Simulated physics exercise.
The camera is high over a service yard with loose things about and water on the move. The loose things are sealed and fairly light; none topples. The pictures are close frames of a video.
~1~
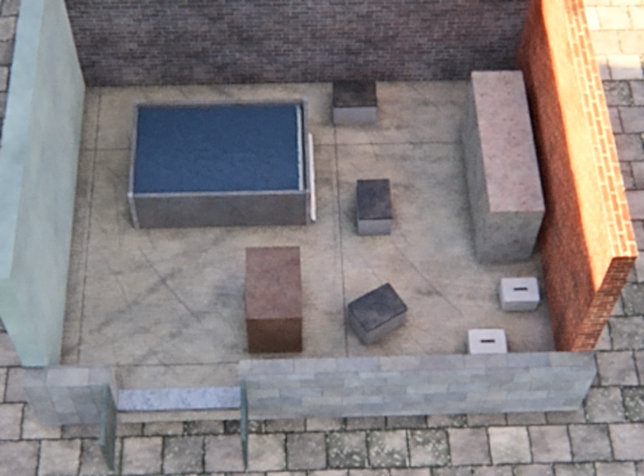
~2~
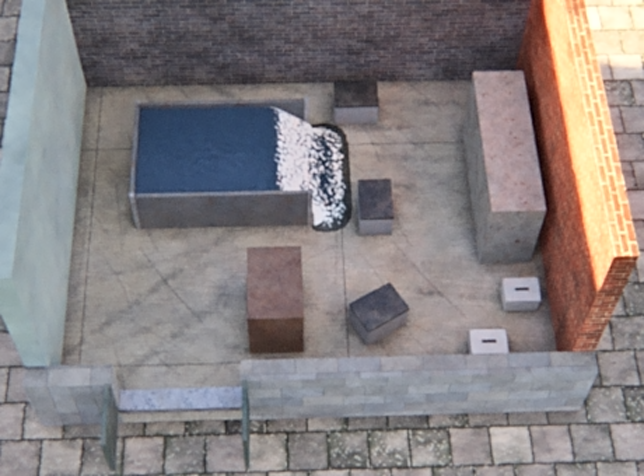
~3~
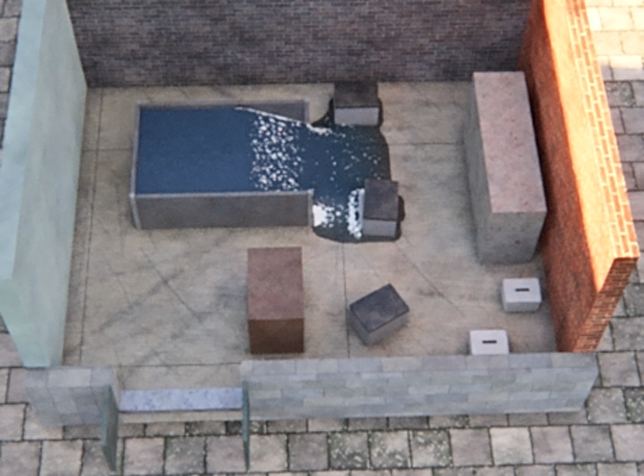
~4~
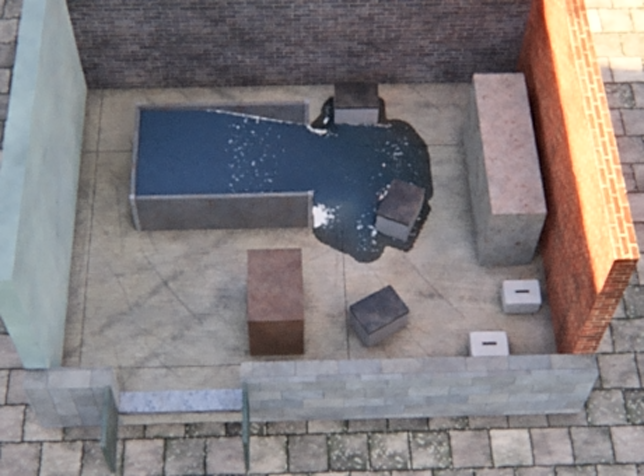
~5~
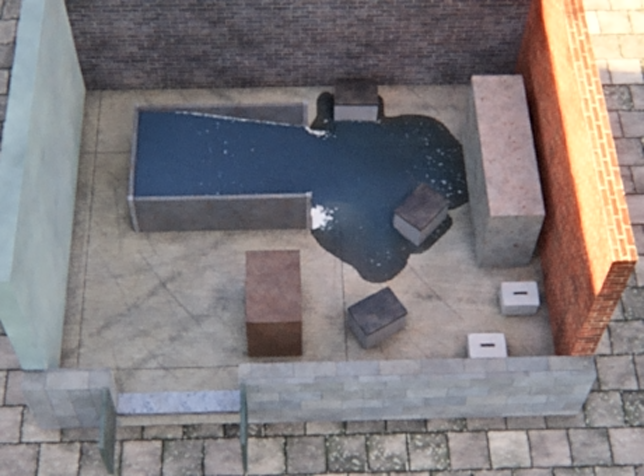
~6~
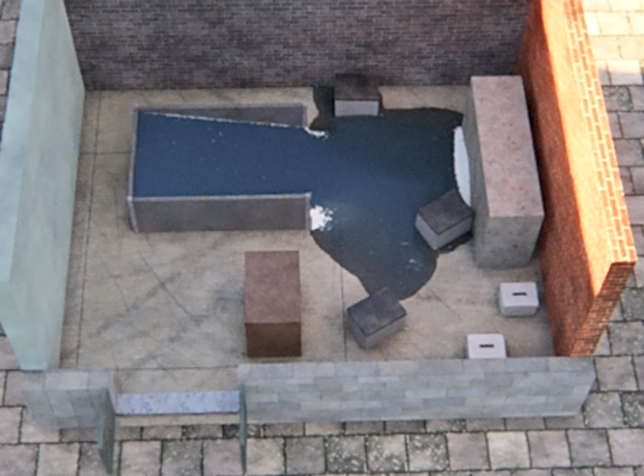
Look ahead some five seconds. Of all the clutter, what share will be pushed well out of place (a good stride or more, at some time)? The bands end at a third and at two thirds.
Share: At least two thirds.
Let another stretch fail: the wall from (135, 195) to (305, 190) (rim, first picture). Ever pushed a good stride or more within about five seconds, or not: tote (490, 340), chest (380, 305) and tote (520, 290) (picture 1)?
One after the other: Swept aside, moved that far, swept aside.
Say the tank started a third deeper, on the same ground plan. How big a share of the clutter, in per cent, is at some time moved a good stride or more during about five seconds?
Some 100 per cent.
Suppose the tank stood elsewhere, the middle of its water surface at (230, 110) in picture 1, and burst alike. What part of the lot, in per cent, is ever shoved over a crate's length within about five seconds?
Near 80 in a hundred.
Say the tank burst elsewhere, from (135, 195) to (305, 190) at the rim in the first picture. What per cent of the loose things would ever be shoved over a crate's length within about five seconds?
Some 60 per cent.
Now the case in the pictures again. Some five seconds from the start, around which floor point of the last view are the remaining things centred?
Roughly at (311, 277).
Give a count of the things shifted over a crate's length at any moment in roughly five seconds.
4 of them.
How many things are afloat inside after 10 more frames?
It comes to 2.
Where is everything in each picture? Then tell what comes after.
In the first frame, a chest at (374, 198), on the bottom; a chest at (355, 92) rests on the ground; 0 of 5 have shifted.
In the second frame, a chest at (376, 198) rests on the ground; a chest at (356, 92) rests on the ground; 0 of 5 have shifted.
In the third frame, a chest at (381, 199), on the bottom, close to its start; a chest at (356, 93) rests on the ground; 1 of 5 have shifted.
In the fourth frame, a chest at (401, 201), on the bottom, close to its start; a chest at (357, 94) rests on the ground; 1 of 5 have shifted.
In the fifth frame, a chest at (422, 206) rests on the ground, a stride from its start; a chest at (356, 91), on the bottom, close to its start; 2 of 5 have shifted.
In the sixth frame, a chest at (446, 211) rests on the ground, a stride from its start; a chest at (357, 86) rests on the ground, close to its start; 2 of 5 have shifted.
A moment on, 1 of 5 are well off their spots; 1 afloat.
Next, 1 of 5 are well off their spots; 2 afloat.
Later, 3 of 5 are well off their spots; 4 afloat.
In the end, 4 of 5 are well off their spots, and 4 have been at some point; 5 afloat.
